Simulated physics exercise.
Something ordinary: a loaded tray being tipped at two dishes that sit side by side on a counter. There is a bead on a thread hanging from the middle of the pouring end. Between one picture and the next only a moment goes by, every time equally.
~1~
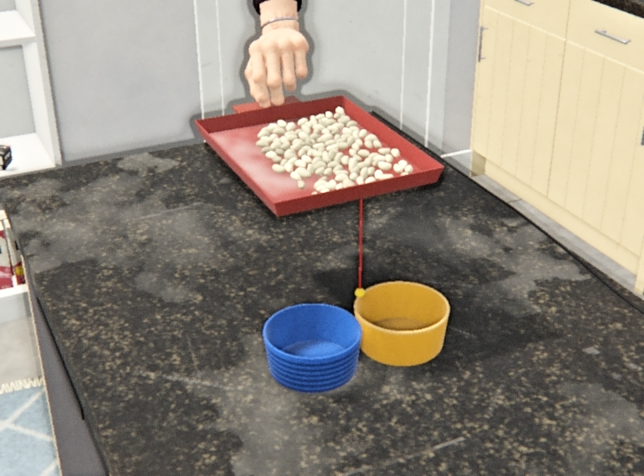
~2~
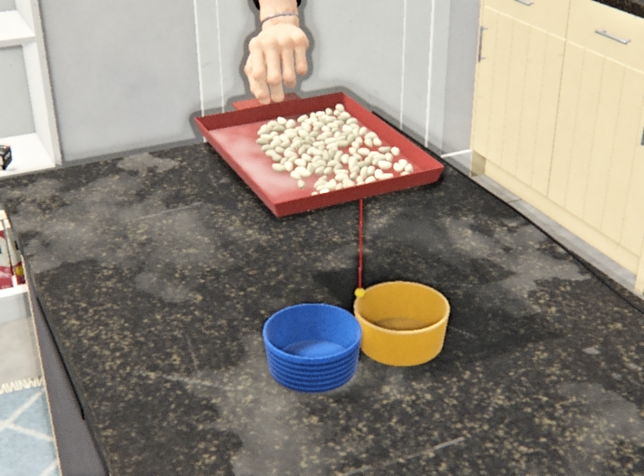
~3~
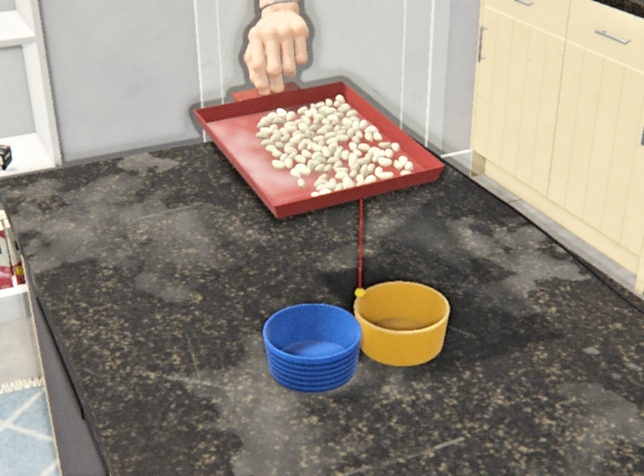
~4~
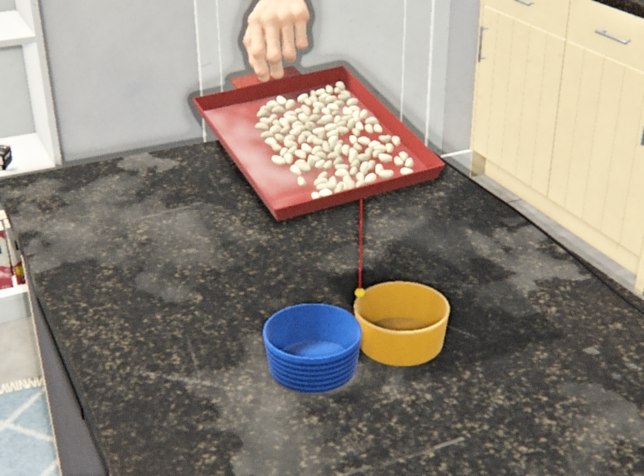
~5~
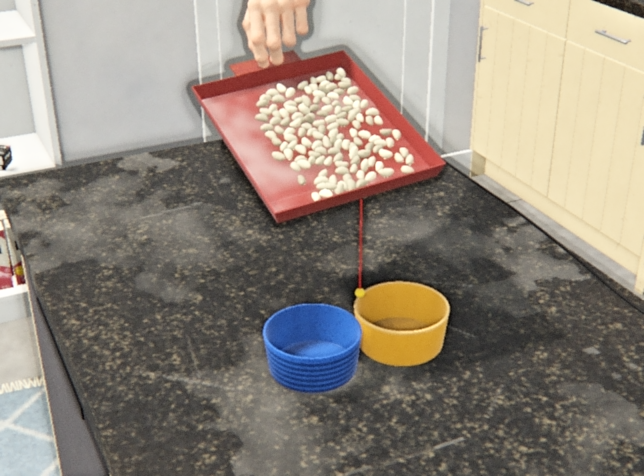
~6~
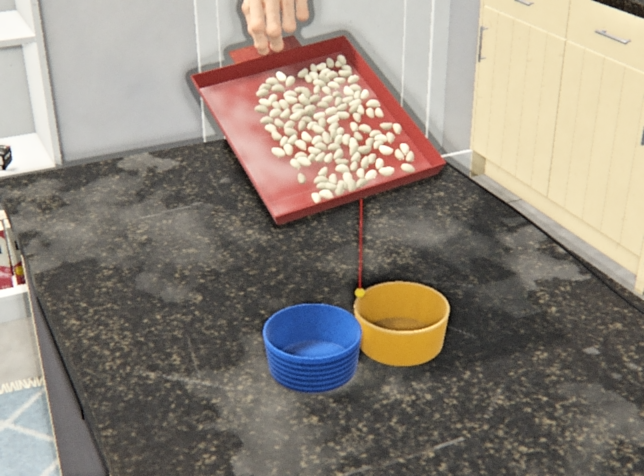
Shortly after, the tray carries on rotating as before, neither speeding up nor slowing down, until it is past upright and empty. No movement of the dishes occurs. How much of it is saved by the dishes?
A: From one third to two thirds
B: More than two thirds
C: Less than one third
Option B: More than two thirds.
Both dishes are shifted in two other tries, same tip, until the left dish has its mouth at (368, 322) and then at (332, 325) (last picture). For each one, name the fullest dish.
The first layout gives the one at left, the second layout gives the one at left.
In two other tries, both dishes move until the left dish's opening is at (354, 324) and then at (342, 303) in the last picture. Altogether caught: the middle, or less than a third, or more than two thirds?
In order of the places: One to two thirds, then under a third.
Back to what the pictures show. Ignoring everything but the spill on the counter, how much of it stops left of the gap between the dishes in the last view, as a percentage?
My estimate is some 40 per cent.
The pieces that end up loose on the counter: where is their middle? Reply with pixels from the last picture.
Somewhere about (355, 406), I'd say.
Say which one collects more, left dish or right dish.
Answer: The leftmost one.
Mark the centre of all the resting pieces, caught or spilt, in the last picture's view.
About (317, 366).
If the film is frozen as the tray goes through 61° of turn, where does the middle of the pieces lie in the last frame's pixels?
In the last view, the load is centred close to (327, 168).
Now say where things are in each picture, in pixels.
In the first picture, corners of the pouring end at (277, 200) and (437, 166), level; middle of the load at (322, 151), white beans; left dish at (334, 371); right dish at (425, 345); bead on its thread at (360, 293).
In the second picture, corners of the pouring end at (277, 200) and (437, 165), level; middle of the load at (322, 149).
In the third picture, corners of the pouring end at (277, 202) and (438, 164), tipped barely, lowest at the left corner; middle of the load at (322, 144).
In the fourth picture, corners of the pouring end at (278, 205) and (438, 163), tipped a little, lowest at the left corner; middle of the load at (322, 137).
In the fifth picture, corners of the pouring end at (278, 209) and (439, 162), tipped a little, lowest at the left corner; middle of the load at (322, 129).
In the sixth picture, corners of the pouring end at (278, 212) and (439, 161), tipped clearly, lowest at the left corner; middle of the load at (322, 123); left dish at (334, 371); right dish at (425, 345).
Soon after the last picture, tray tipped steeply; nearly all on the tray; a stray few in the air.
A little later, tray tipped right over; most on the tray; a stray few in the left dish; a small part outside both; a small part in the air.
Later still, tray tipped past a quarter turn; most in the left dish; a stray few in the right dish; about a quarter outside both.
At rest, tray tipped past a quarter turn; most in the left dish; a stray few in the right dish; about a quarter outside both.
